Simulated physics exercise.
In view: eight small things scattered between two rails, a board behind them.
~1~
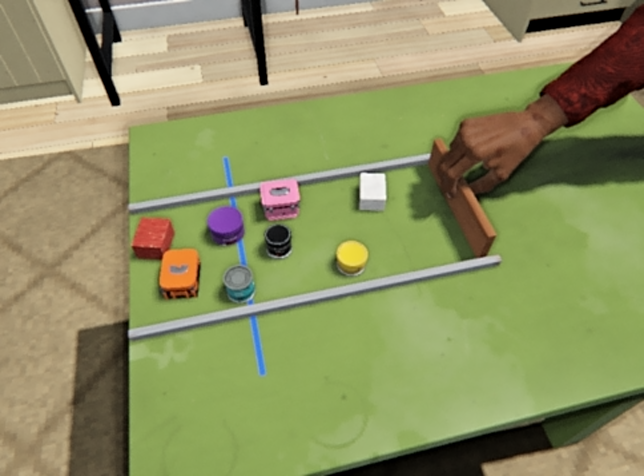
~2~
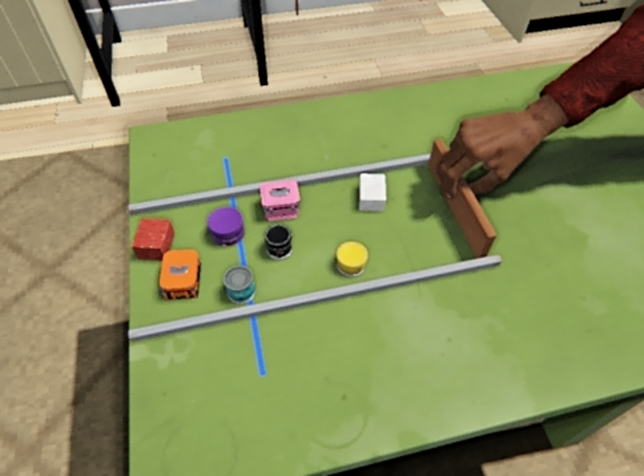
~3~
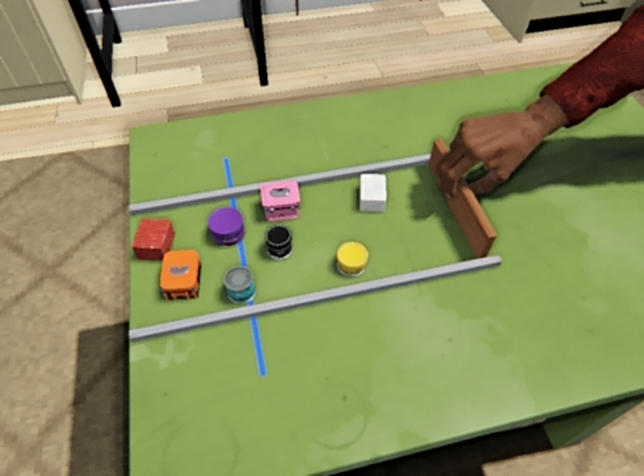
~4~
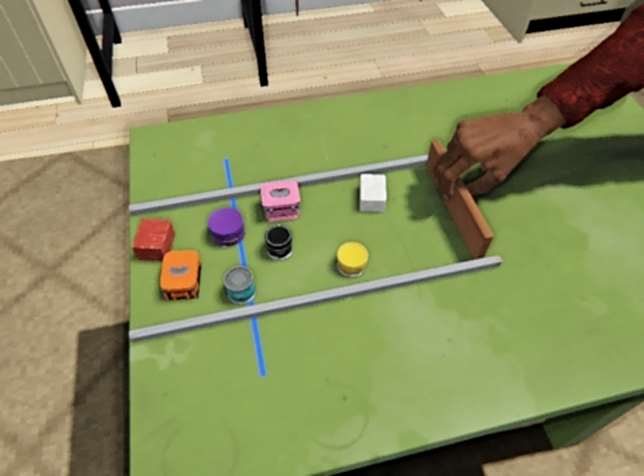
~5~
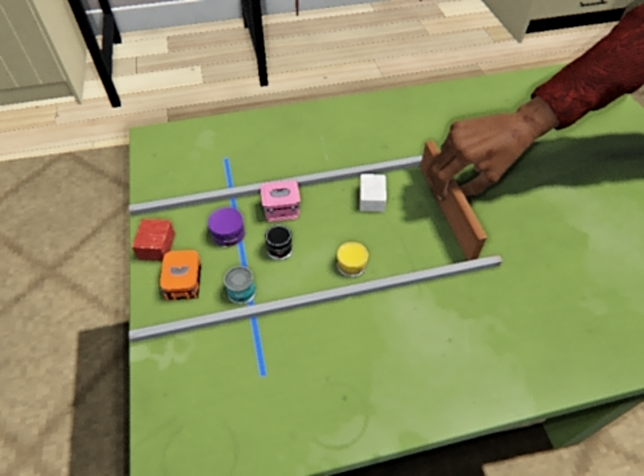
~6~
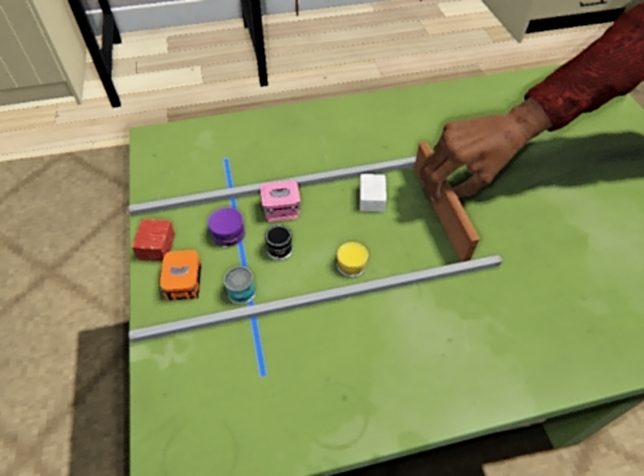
A hand in a dark red sleeve grips a brown board at the right of a green table, seen from above at an angle in a room with a pale wood floor. Between two grey rails sit red, orange, purple, turquoise, pink, black, yellow and white items, with blue tape crossing at left. The board stays nearly still, then the hand slides it slightly left; the items and camera stay still.
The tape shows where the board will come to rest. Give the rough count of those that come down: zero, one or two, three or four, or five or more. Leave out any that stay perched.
Outcome: The number that fall off is zero.
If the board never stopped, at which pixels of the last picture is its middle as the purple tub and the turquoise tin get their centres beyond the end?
Near (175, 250) and (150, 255).
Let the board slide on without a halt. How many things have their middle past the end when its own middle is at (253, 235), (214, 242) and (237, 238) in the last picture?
The counts: 0, 0 and 0.
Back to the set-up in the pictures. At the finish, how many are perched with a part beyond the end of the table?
That would be 0.
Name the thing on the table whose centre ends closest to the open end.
The red block.
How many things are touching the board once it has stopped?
The number is 3.
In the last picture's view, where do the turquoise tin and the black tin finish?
The turquoise tin at (205, 297), the black tin at (229, 252).
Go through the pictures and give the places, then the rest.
Red block (154, 239); orange case (181, 275); purple tub (227, 226); board (459, 196); tape (241, 249), in the first frame.
Orange case (181, 275); board (459, 196), in the second frame.
Purple tub (227, 227); white block (373, 193), in the third frame.
Red block (154, 240); yellow tin (352, 260), in the fourth frame.
Orange case (182, 276); turquoise tin (240, 286), in the fifth frame.
Red block (154, 240); orange case (182, 276); purple tub (227, 227); board (443, 200); tape (242, 250), in the sixth frame.
Early on, none off yet; red block at rest near (154, 240); orange case at rest near (182, 276); purple tub at rest near (227, 227).
A while later, none off yet; red block at rest near (154, 240); orange case at rest near (182, 276); purple tub travelled about its own width near (198, 236).
Finally, the number that fall off is zero.
